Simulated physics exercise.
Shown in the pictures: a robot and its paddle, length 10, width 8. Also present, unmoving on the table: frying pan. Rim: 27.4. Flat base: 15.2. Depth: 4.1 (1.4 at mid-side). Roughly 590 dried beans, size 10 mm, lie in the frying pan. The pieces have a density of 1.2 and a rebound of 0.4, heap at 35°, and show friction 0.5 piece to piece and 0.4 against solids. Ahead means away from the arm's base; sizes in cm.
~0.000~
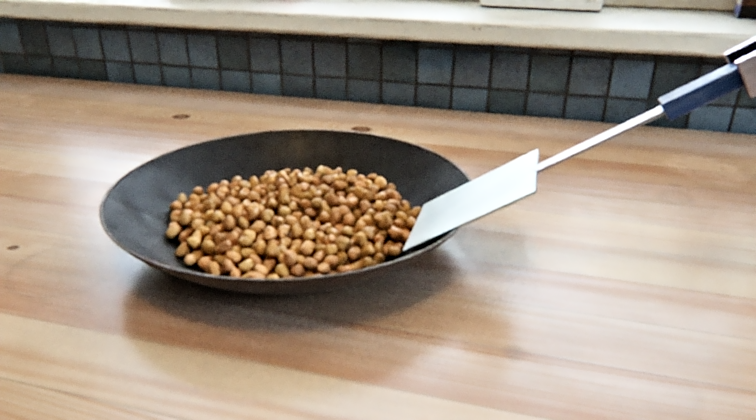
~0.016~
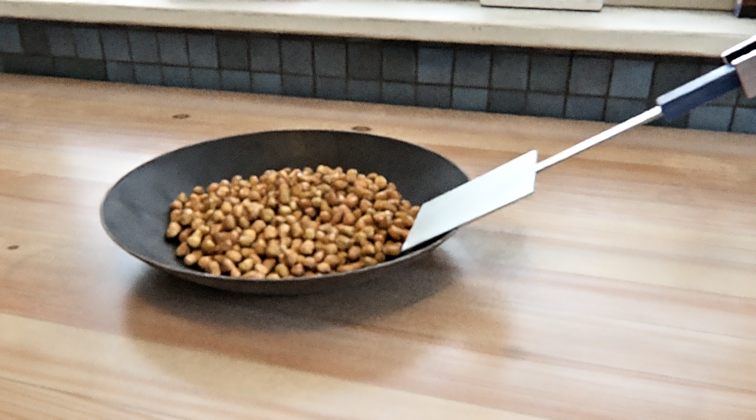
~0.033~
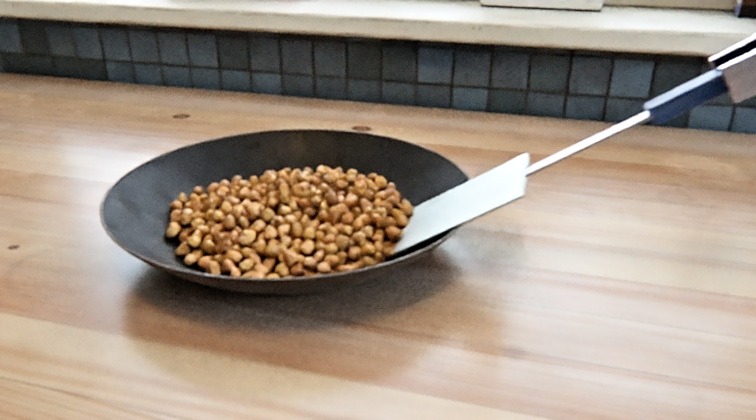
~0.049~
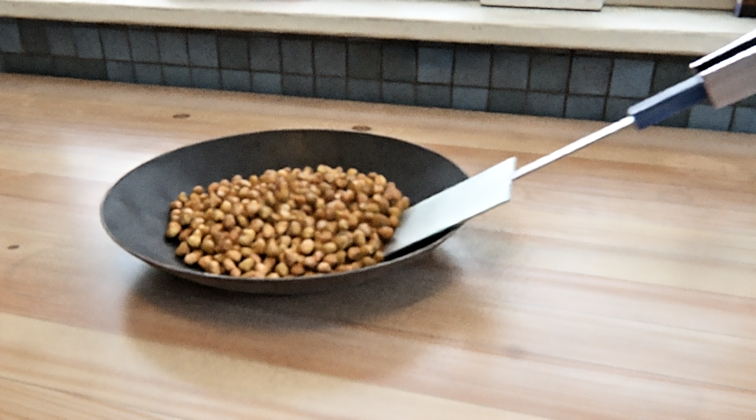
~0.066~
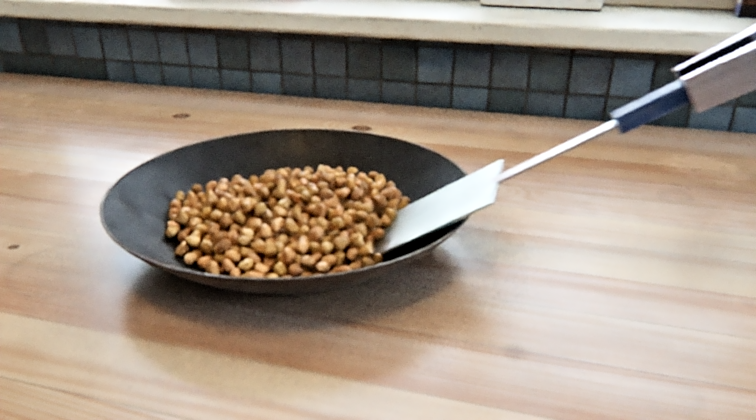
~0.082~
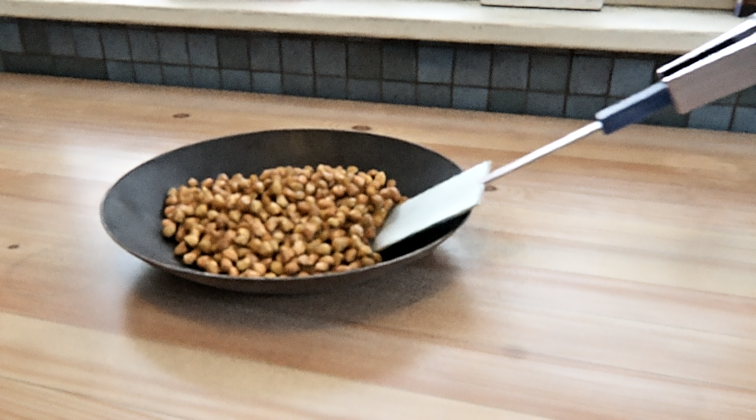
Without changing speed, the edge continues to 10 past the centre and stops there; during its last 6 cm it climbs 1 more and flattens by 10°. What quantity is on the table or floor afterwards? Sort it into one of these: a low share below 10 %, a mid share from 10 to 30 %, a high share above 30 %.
A mid share, from 10 to 30 %.
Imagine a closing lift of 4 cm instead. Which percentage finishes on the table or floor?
Result: Approx. 20 %.
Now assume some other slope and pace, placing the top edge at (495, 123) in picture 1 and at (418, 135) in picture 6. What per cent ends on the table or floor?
Roughly 35 %.
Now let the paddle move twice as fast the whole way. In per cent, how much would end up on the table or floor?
Roughly 35 in a hundred.
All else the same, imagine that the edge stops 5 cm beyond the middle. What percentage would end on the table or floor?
Then the share is near 0 in a hundred.
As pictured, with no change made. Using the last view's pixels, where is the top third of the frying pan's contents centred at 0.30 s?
(190, 181).
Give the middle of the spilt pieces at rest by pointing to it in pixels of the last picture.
Centre of the spill: Approx. (106, 199).
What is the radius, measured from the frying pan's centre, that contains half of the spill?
About 18 cm out from the centre.
After 0.19 s, sloping 34°, highest piece 4 above the table; 592 in the frying pan.
After 0.30 s, sloping 31°, highest piece 5 above the table; 592 in the frying pan.
After 0.55 s, sloping 24°, highest piece 6 above the table; 476 in the frying pan, 112 on the table or floor, 4 on the blade or in flight.
After 1.60 s, sloping 24°, highest piece 6 above the table; 472 in the frying pan, 120 on the table or floor.
In the end, 472 in the frying pan, 120 on the table or floor. That is 20 % on the table or floor.
